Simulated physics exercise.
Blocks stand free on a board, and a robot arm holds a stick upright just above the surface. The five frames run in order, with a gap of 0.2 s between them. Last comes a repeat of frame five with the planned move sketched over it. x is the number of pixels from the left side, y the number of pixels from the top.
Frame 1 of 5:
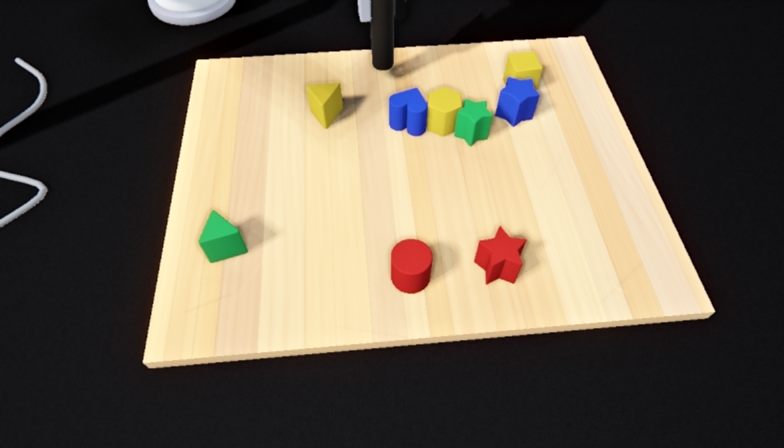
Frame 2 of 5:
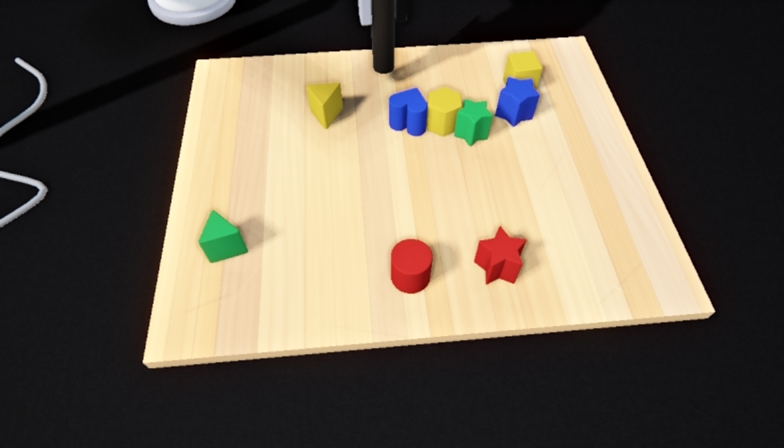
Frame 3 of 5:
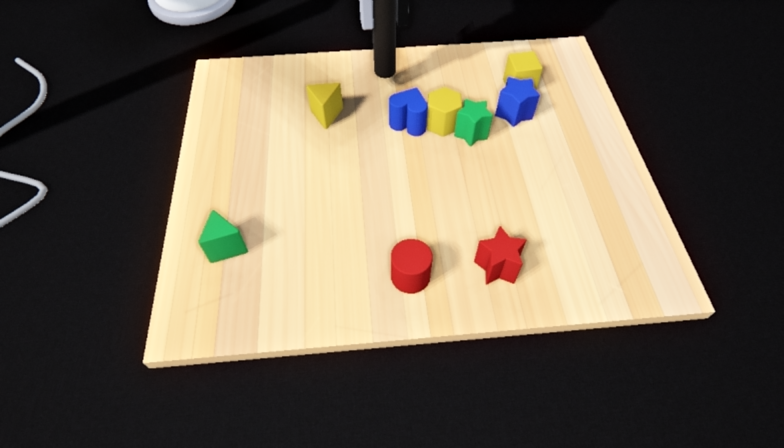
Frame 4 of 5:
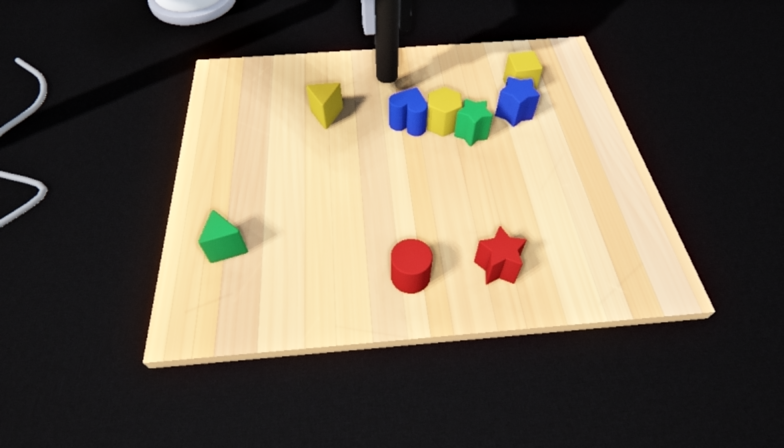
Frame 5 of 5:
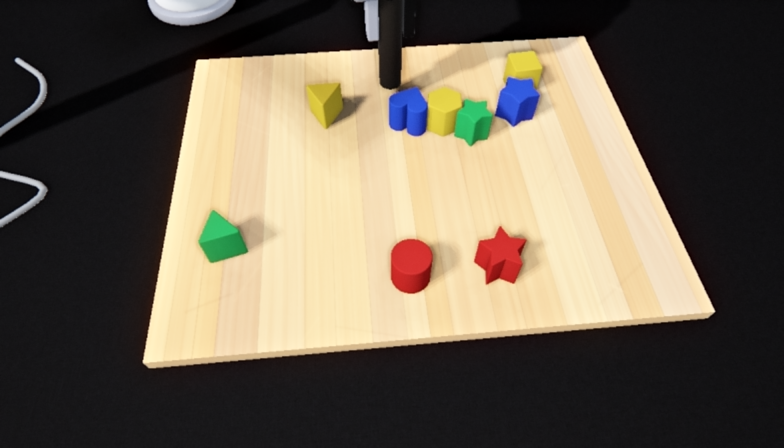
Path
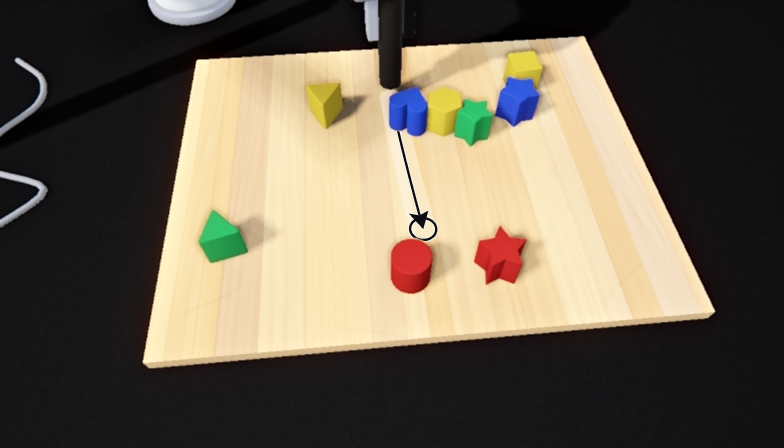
On a pale wooden board scattered with red, green, blue and yellow blocks, a black stick moved slightly forward from the back edge toward the viewer, while all the blocks stayed still.
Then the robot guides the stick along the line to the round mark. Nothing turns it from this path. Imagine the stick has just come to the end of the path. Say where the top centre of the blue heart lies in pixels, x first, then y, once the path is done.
The top centre is at (433, 128).
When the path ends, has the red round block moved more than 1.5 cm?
I believe not.
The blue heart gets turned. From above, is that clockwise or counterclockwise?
Viewed from the top, it goes anticlockwise.
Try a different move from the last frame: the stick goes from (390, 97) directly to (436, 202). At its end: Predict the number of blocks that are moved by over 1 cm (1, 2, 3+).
Only one of them.
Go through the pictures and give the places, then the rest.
Stick tip (383, 64); block tops, blue heart (410, 99); red round block (412, 256); yellow hexagonal block (445, 99), in the first picture.
Stick (384, 67); blocks unchanged, in the second picture.
Stick (385, 72); blocks unchanged, in the third picture.
Stick (387, 77); blocks unchanged, in the fourth picture.
Stick (390, 83); blue heart (410, 99); red round block (412, 256); yellow hexagonal block (445, 99), in the fifth picture.
Path on the board, straight from (390, 97) to (423, 229).
What follows on the original path. One third of the way, stick (400, 122); blue heart (425, 120), turned 50° anticlockwise.
Two thirds of the way, stick (411, 166); blue heart (433, 128), turned 75° anticlockwise.
At the end, stick (424, 216); blue heart (433, 128), turned 75° anticlockwise; red round block in place; yellow hexagonal block in place.
